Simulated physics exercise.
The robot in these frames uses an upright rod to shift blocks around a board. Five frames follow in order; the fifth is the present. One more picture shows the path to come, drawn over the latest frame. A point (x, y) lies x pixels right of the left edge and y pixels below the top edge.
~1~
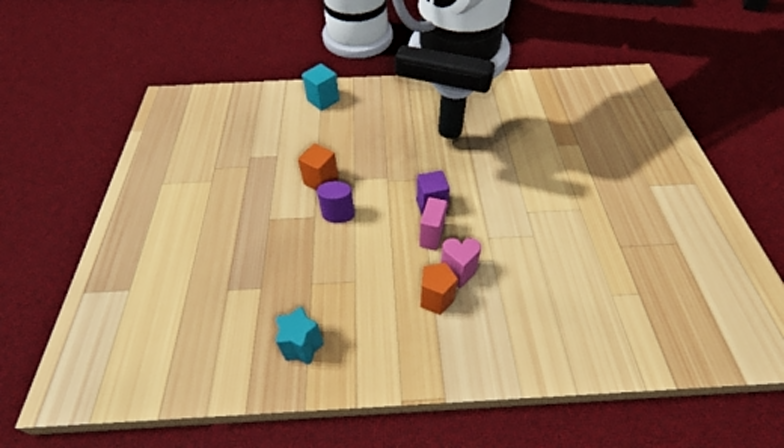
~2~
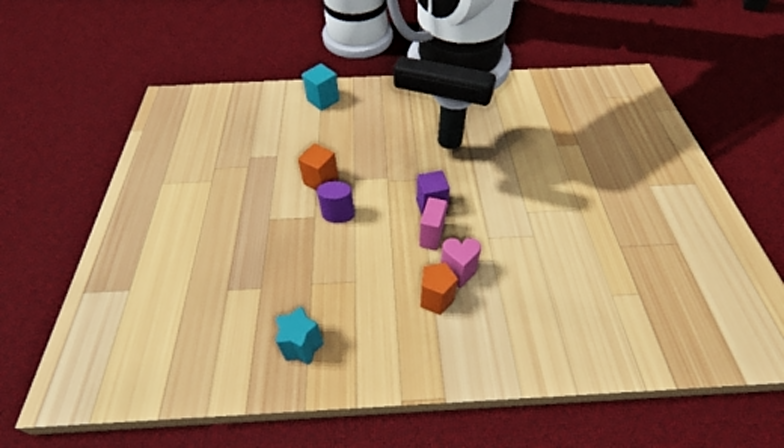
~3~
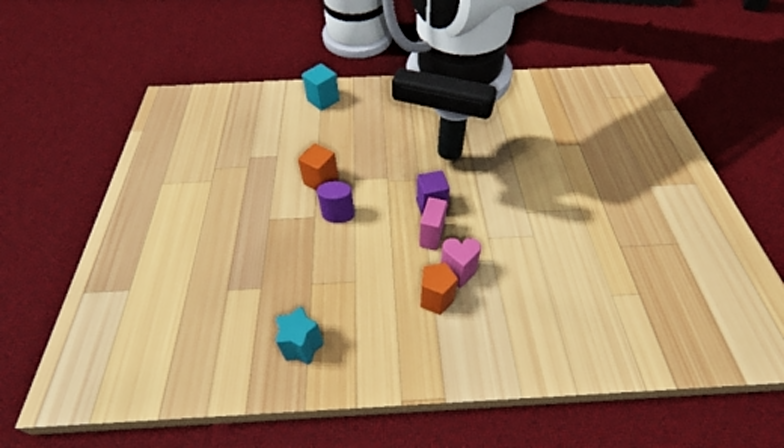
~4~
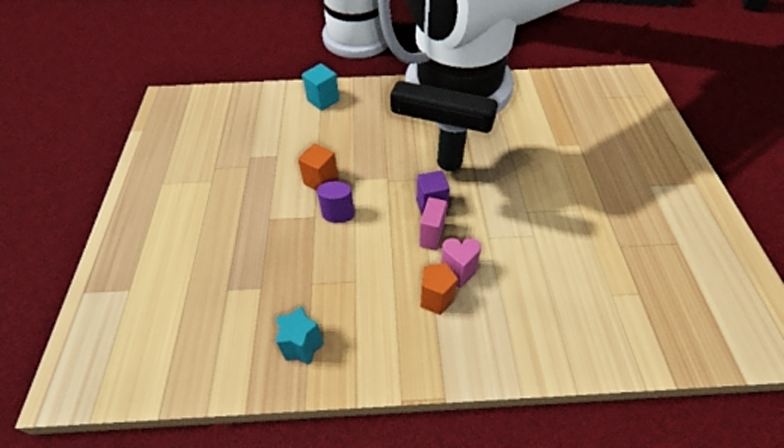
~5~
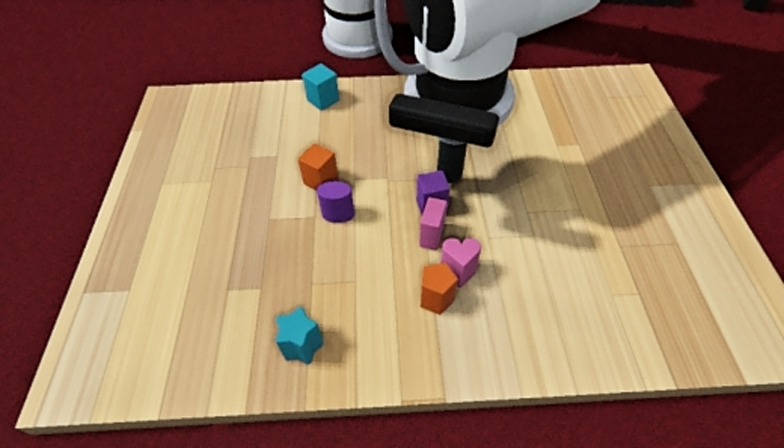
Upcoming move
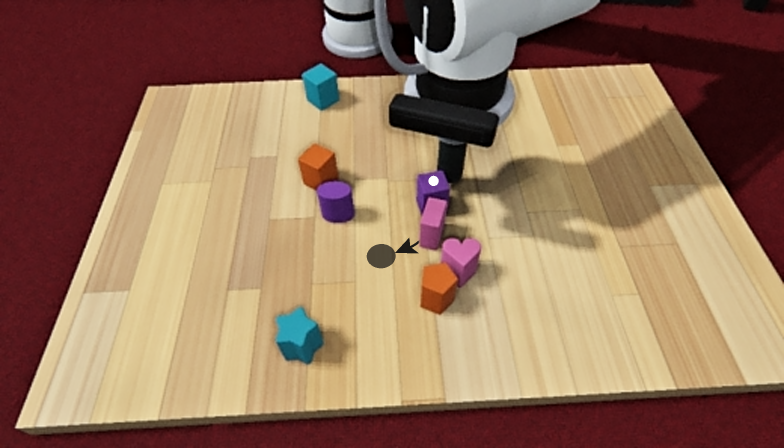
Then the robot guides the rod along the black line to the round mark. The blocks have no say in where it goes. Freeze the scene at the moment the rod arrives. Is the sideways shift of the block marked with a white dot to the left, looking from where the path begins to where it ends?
I believe not.
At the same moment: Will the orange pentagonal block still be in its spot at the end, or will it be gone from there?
It barely shifts, if at all.
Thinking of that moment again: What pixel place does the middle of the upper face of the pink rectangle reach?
That would be at about pixel (411, 248).
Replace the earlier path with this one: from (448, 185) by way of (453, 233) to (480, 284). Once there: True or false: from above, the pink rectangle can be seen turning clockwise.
Verdict: False.
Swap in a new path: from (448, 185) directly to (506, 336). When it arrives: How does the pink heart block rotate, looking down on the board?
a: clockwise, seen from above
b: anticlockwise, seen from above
Choice a: Clockwise, seen from above.
The line goes from (448, 185) by way of (437, 214) and (419, 242) to (381, 256); the dot is on the purple square piece.
On the path given first. One third of the way, rod at (438, 203); purple square piece at (414, 204), turned 30° clockwise; pink rectangle at (424, 233), turned 40° anticlockwise.
Two thirds of the way, rod at (419, 231); purple square piece at (391, 217), turned 105° clockwise; pink rectangle at (418, 240), turned 75° anticlockwise.
At the end, rod at (381, 246); purple square piece at (356, 218), turned 145° clockwise; pink rectangle at (411, 248), turned 120° anticlockwise; orange pentagonal block unmoved; pink heart block unmoved.
